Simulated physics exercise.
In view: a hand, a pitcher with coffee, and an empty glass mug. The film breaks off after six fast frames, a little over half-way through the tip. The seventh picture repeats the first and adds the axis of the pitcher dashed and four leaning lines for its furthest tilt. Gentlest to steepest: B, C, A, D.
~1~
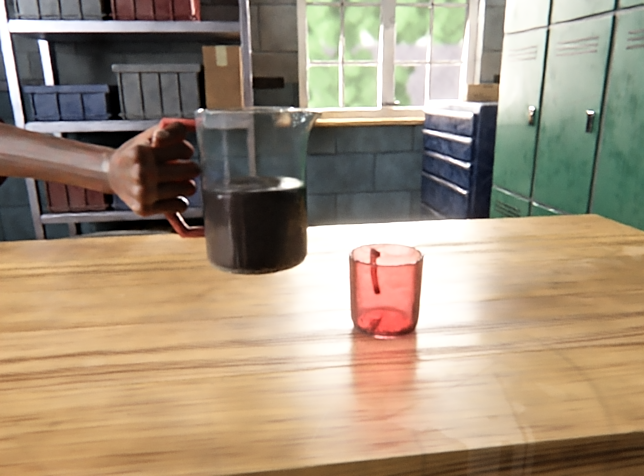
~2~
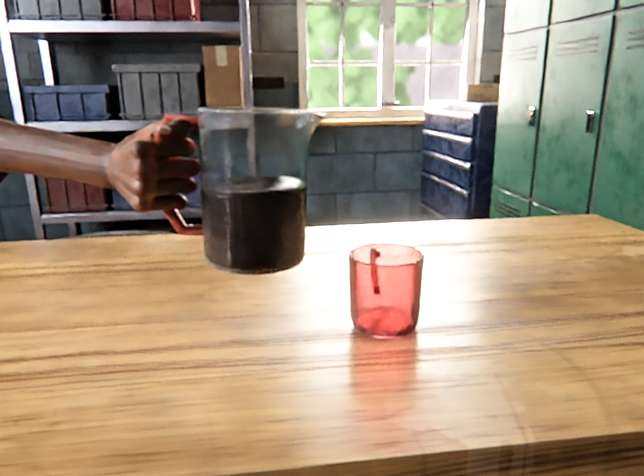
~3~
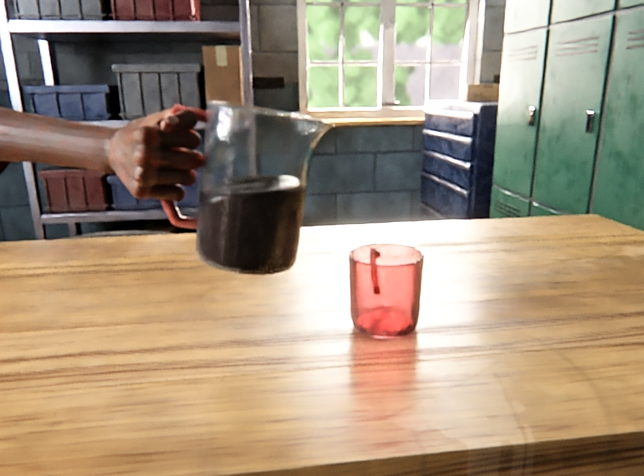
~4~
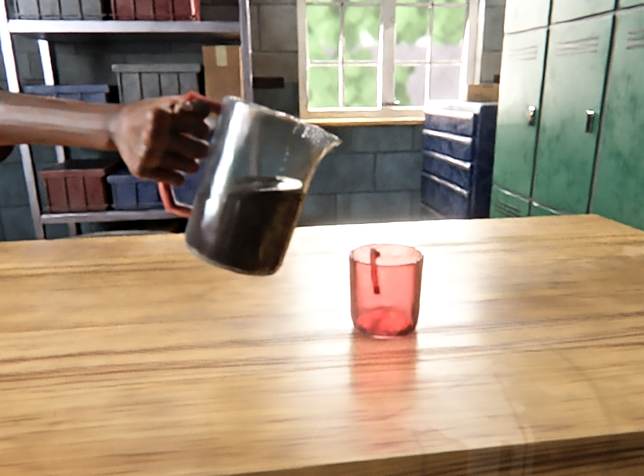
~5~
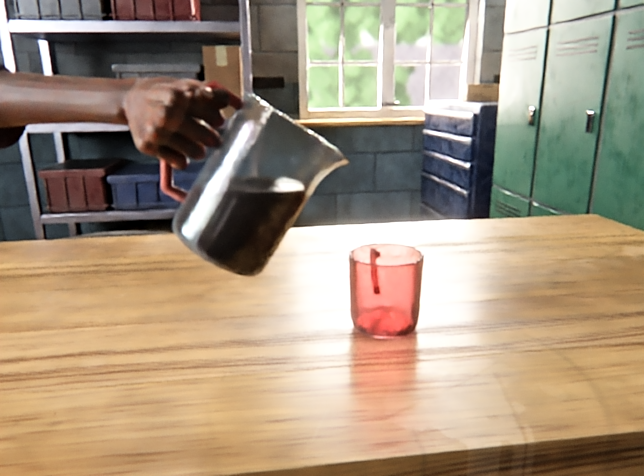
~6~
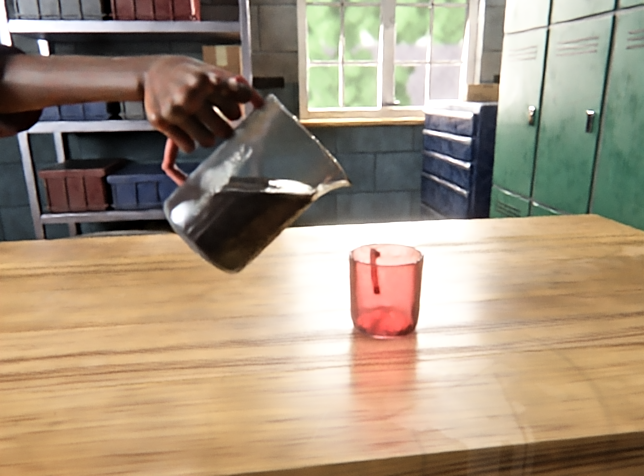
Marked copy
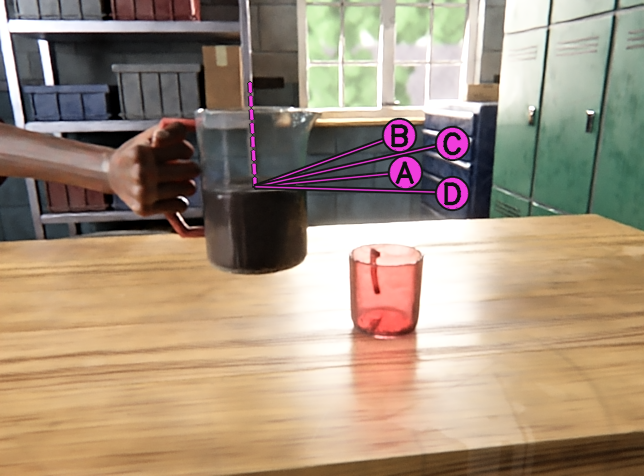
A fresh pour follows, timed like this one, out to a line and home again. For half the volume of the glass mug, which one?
It is B.
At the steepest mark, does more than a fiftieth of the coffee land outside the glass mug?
Yes.
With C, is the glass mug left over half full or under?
Over.
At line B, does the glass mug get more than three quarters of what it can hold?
No.
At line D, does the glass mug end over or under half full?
Over half.
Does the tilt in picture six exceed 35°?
Yes.
On the marked copy, A at (388, 174); B at (382, 140); C at (435, 146); D at (435, 192).
Choosing A, the glass mug ends with about 92 % of what it can hold; 8 % of the coffee is spilt.
Choosing B, the glass mug ends with about 51 % of what it can hold.
Choosing C, the glass mug ends with about 74 % of what it can hold; 3 % of the coffee is spilt.
Choosing D, the glass mug ends with about 87 % of what it can hold; 25 % of the coffee is spilt.
